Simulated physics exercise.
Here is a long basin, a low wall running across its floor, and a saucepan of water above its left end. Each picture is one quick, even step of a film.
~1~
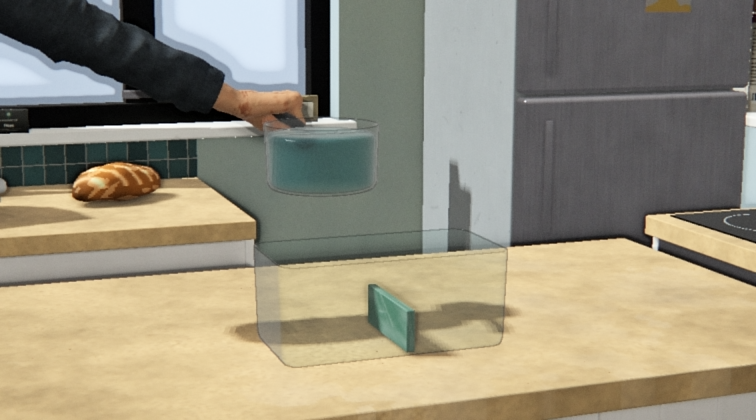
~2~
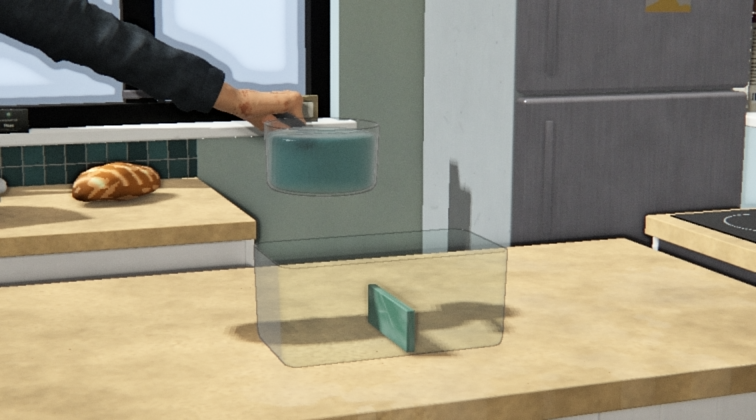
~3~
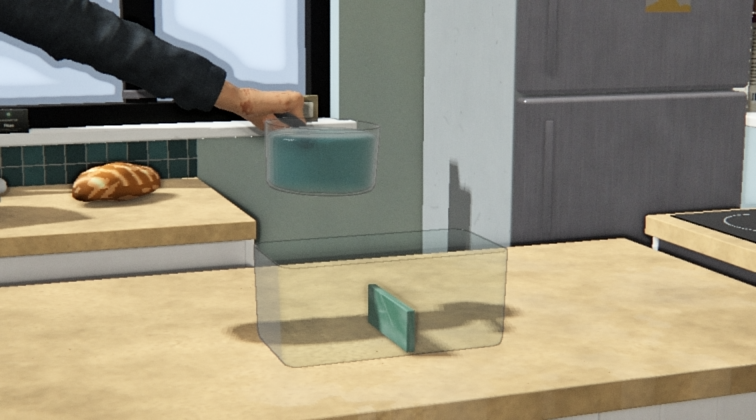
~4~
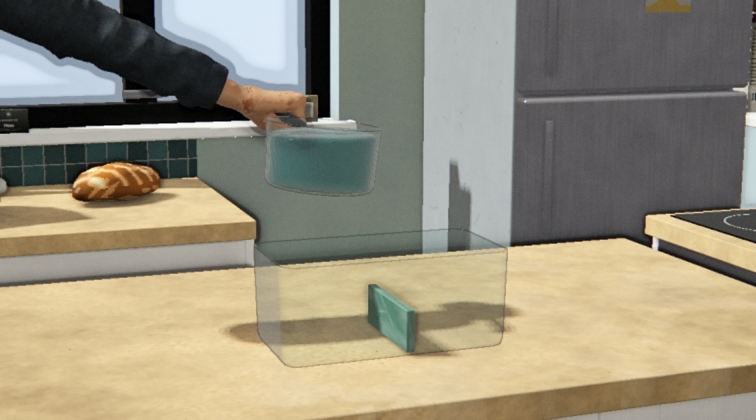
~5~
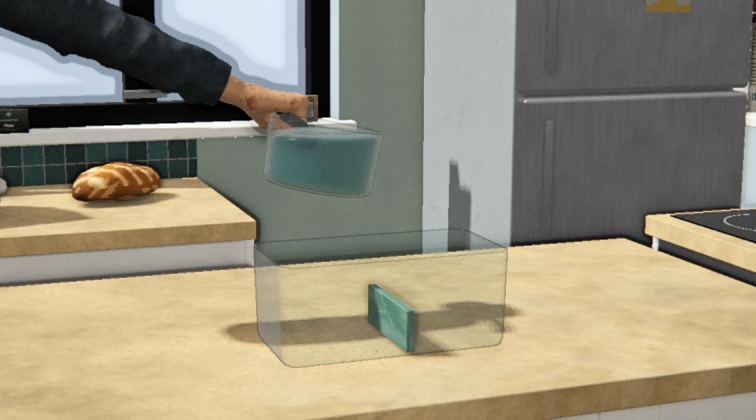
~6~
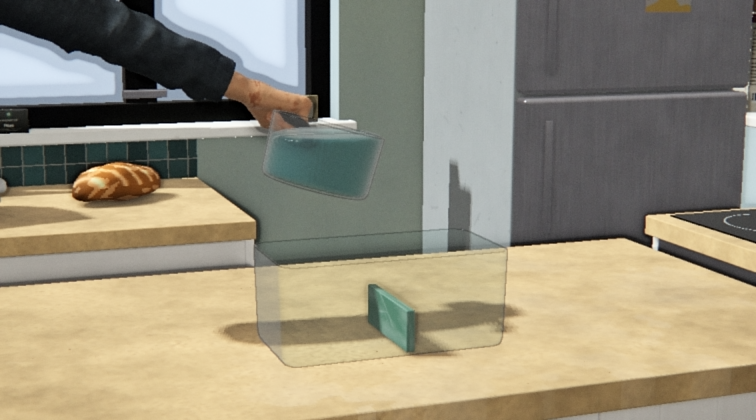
Clear saucepan of blue-green water tilting gradually rightward in a hand above a long transparent basin with a low green wall inside.
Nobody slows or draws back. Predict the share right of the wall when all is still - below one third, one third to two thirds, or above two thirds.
The share right of the wall ends up above two thirds.
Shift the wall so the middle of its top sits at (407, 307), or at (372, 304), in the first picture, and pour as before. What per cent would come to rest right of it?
In turn 60 and 90 in a hundred.
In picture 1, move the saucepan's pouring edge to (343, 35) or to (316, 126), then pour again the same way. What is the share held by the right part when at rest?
In order, roughly 70 percent and 10 percent.
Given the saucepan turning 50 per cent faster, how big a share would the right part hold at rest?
It comes to about 70 per cent.
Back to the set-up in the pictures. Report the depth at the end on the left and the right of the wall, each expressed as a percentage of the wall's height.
Left 20 per cent, right 80.
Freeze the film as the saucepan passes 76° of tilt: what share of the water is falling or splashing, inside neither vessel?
Roughly 30 percent.
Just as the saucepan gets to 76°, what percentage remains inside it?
It still holds close to 45 per cent at that lean.
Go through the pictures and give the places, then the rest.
In the first frame, it leans 0°; its right rim is at (375, 123); the water meets the walls at (268, 135) and (372, 132); the long basin's rim runs from (266, 257) to (486, 241); the wall's top is at (390, 298).
In the second frame, it leans 1°; its right rim is at (375, 124); the water meets the walls at (267, 136) and (372, 132).
In the third frame, it leans 3°; its right rim is at (376, 126); the water meets the walls at (268, 135) and (373, 132).
In the fourth frame, it leans 6°; its right rim is at (378, 129); the water meets the walls at (269, 135) and (374, 133).
In the fifth frame, it leans 10°; its right rim is at (379, 133); the water meets the walls at (270, 135) and (375, 133).
In the sixth frame, it leans 15°; its right rim is at (380, 139); the water meets the walls at (271, 137) and (378, 134).
A moment on, the saucepan is tipped on its side and 45 per cent is still to pour, 1 is left of the wall and 24 right of it.
Next, the saucepan is tipped right over and 4 per cent is still to pour, 13 is left of the wall and 78 right of it.
Then the saucepan is tipped right over and 0 per cent is still to pour, 21 is left of the wall and 78 right of it.
Later the saucepan is tipped right over and 0 per cent is still to pour, 21 is left of the wall and 78 right of it.
Finally, 21 per cent lies left of the wall, 78 right of it and 0 outside.
